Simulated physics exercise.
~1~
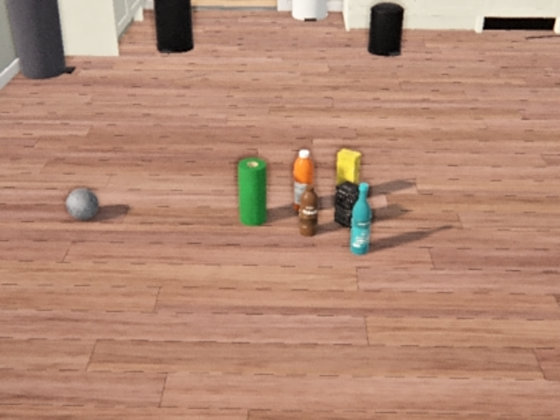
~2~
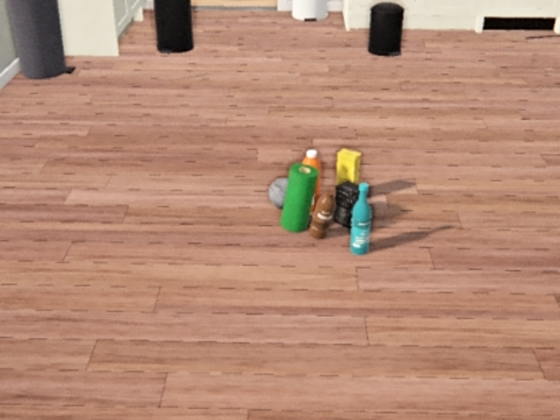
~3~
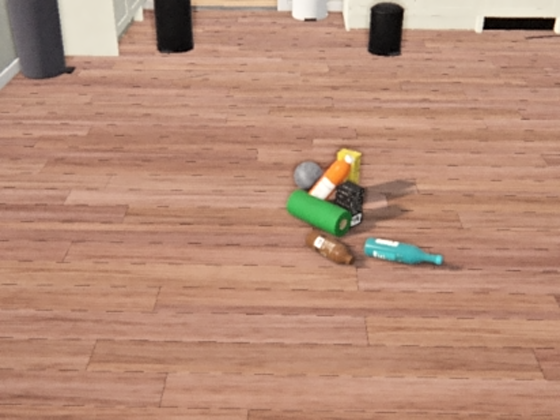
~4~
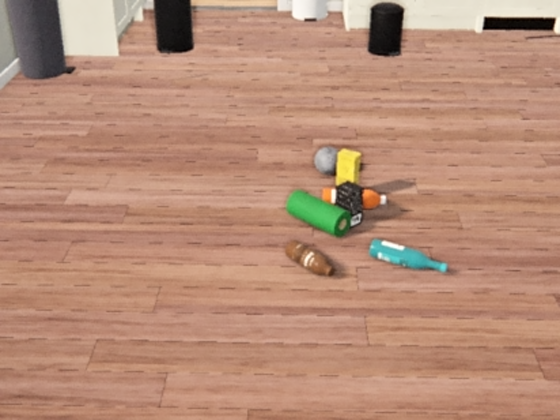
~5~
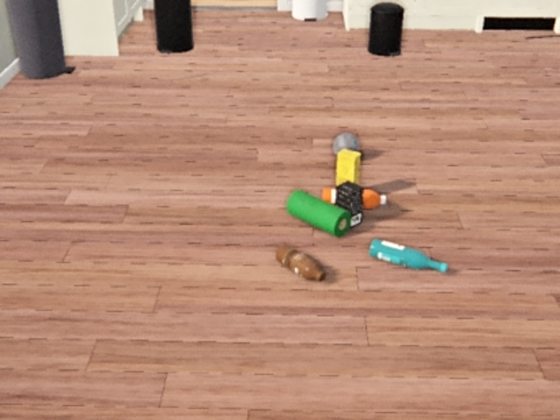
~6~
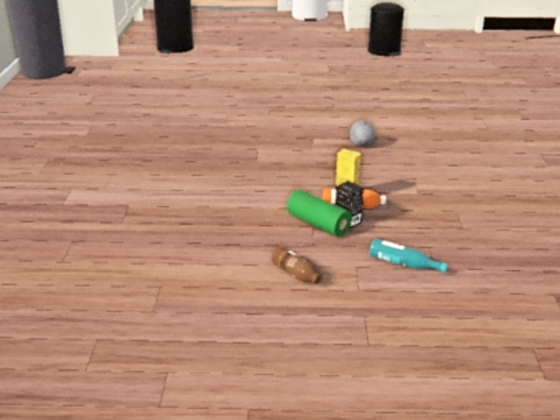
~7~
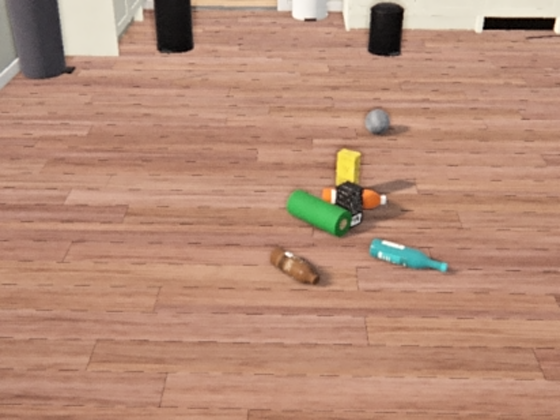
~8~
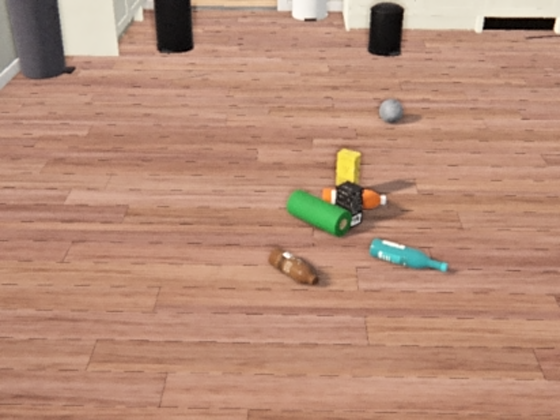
Grey ball rolling right into a cluster on a wooden floor, toppling a green roll and three bottles, then rolling off behind two upright cartons.
